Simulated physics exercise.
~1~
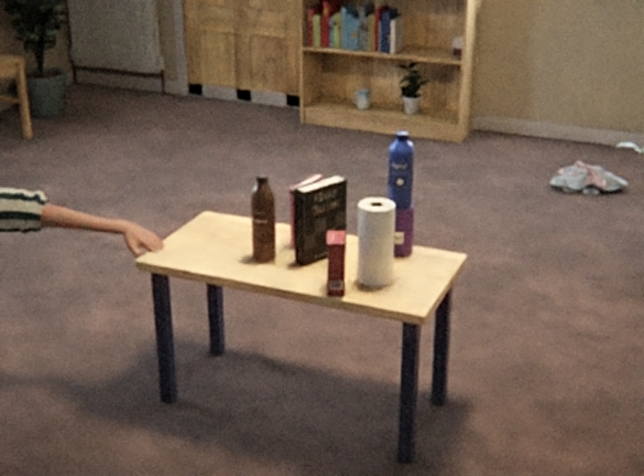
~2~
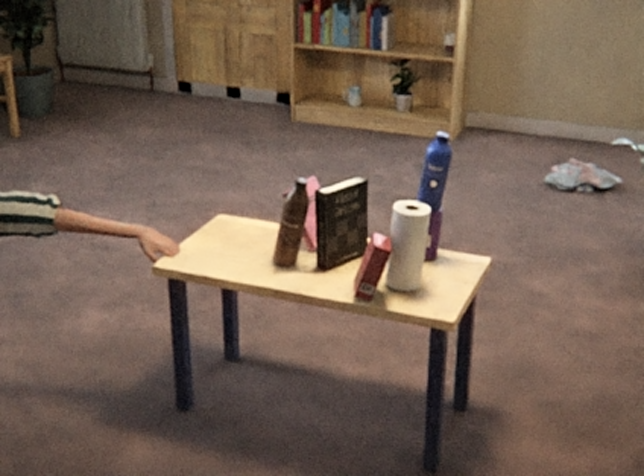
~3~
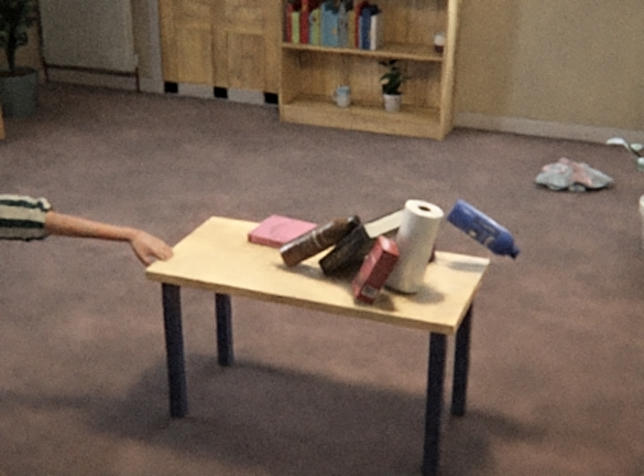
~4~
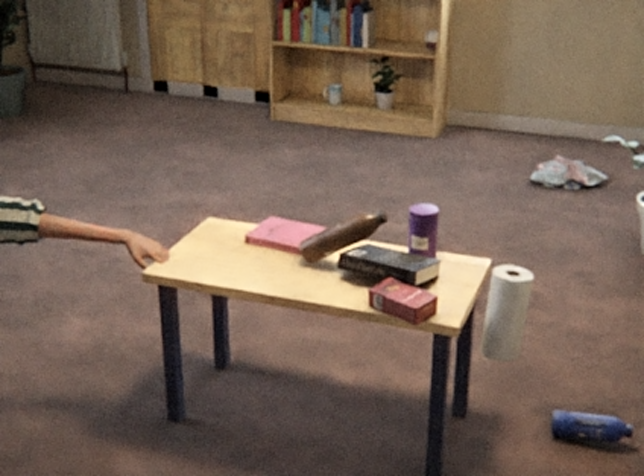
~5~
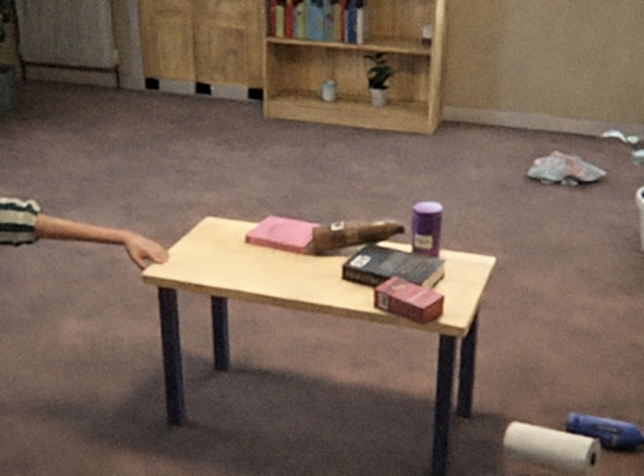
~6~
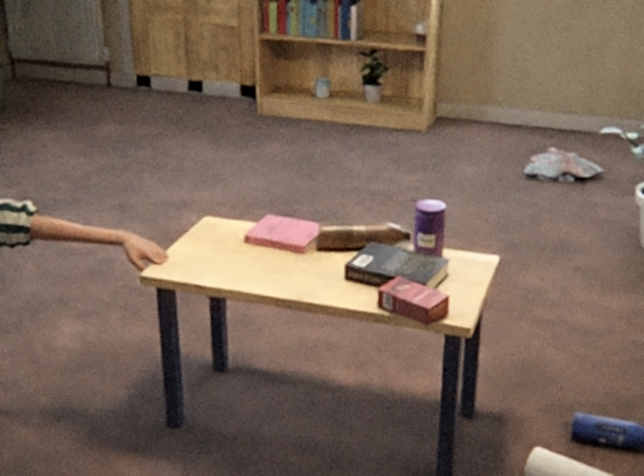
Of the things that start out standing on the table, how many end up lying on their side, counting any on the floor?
Six of them end up on their side. The pink book, black book, brown bottle and red packet lie on the table, while the white roll and blue bottle lie on the floor.
